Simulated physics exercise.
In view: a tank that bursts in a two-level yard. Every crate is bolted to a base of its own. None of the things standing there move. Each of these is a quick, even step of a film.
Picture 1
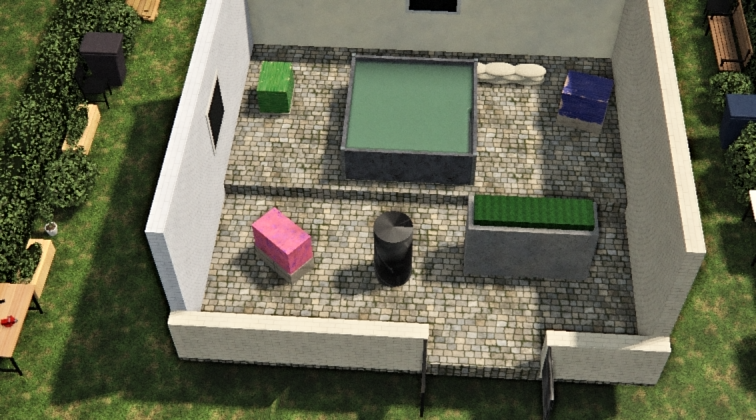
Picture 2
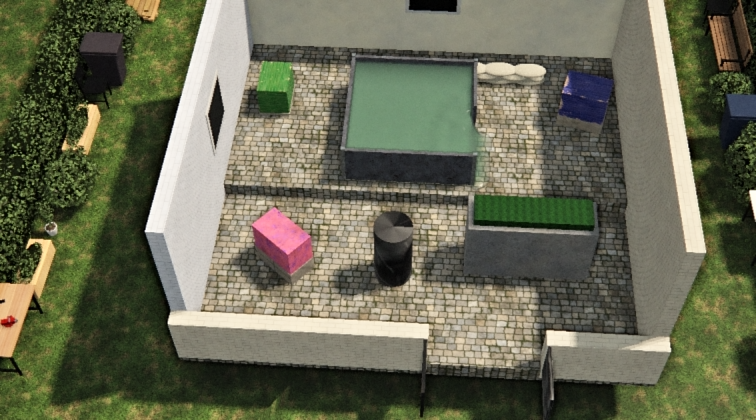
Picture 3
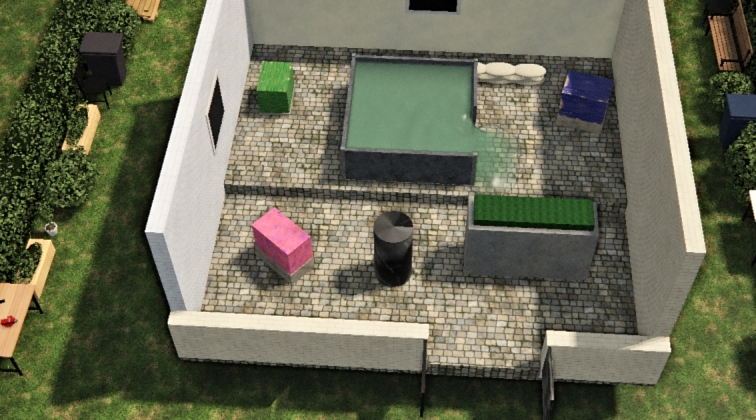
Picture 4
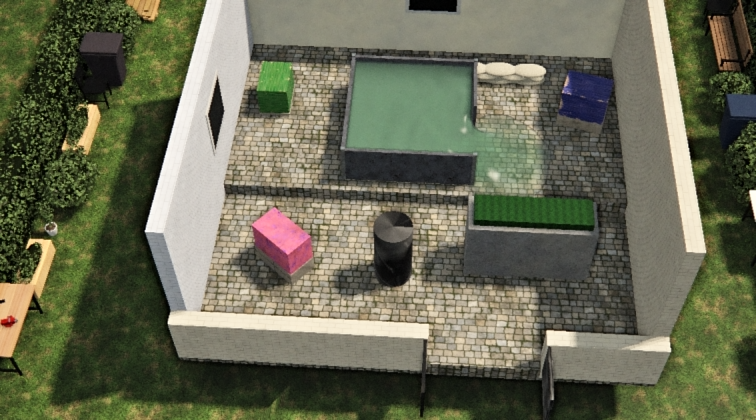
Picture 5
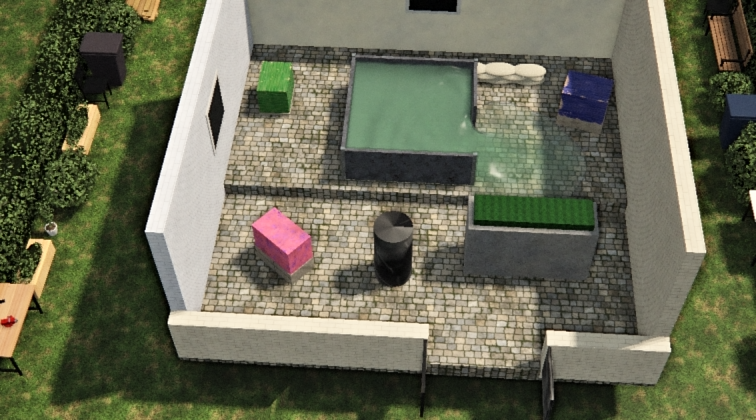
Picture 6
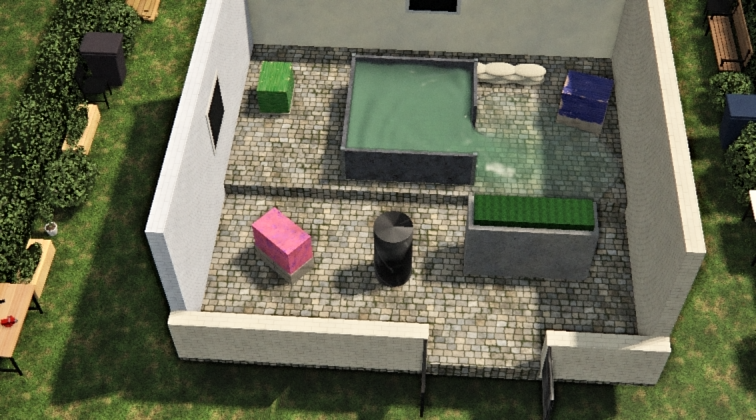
A large open tank of green water stands toward the back of a walled, cobbled yard on two levels, seen from high above with grass outside. Around it sit a green block, white sacks and a blue block, with a pink block, a dark cylinder and a grey green-topped planter in front. Water pours from the tank's right side and spreads rightward across the paving behind the planter, while the camera stays still.
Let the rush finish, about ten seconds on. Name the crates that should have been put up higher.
In the end the blue crate comes out wet, the green crate comes out wet, the pink crate comes out dry.
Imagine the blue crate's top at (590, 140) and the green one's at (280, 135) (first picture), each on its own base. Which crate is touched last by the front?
The green-painted one comes last.
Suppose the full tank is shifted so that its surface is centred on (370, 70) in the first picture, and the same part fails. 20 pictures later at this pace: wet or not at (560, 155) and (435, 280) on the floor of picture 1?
Note: Point one reached by the flow; point two missed by the flow.
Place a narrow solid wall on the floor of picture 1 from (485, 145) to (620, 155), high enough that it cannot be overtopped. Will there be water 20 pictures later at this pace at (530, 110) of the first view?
At that place: Wet.
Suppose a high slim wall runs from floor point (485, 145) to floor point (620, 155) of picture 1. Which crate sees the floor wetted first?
Looks like the one in blue.
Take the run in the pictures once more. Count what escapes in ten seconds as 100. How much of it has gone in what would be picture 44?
I'd say about 45 per cent.
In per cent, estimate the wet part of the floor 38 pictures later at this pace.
Close to 80 %.
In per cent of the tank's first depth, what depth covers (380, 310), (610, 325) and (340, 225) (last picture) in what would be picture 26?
Depths of roughly 0, 20 and 0 per cent.
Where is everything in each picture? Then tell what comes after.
In the first picture, still water in the open tank at (412, 107).
In the second picture, the front is at a hidden place, out from the gap at (471, 150).
In the third picture, water pours out at (471, 151) and has run to (513, 139).
In the fourth picture, water pours out at (471, 151) and has run to (544, 148).
In the fifth picture, water pours out at (471, 151) and has run to (579, 155).
In the sixth picture, water pours out at (471, 151) and has run to (613, 175).
A moment on, water covers 20 % of the floor; the blue crate water round its plinth, the green crate not reached, the pink crate not reached.
Next, water covers 30 % of the floor; the blue crate water round its plinth, the green crate not reached, the pink crate not reached.
Then, water covers 40 % of the floor; the blue crate water round its plinth, the green crate not reached, the pink crate not reached.
Later, water covers 80 % of the floor; the blue crate water round its plinth, the green crate water round its plinth, the pink crate water round its plinth.
In the end, water covers 90 % of the floor; the blue crate was topped, the green crate was topped, the pink crate stayed above the water.
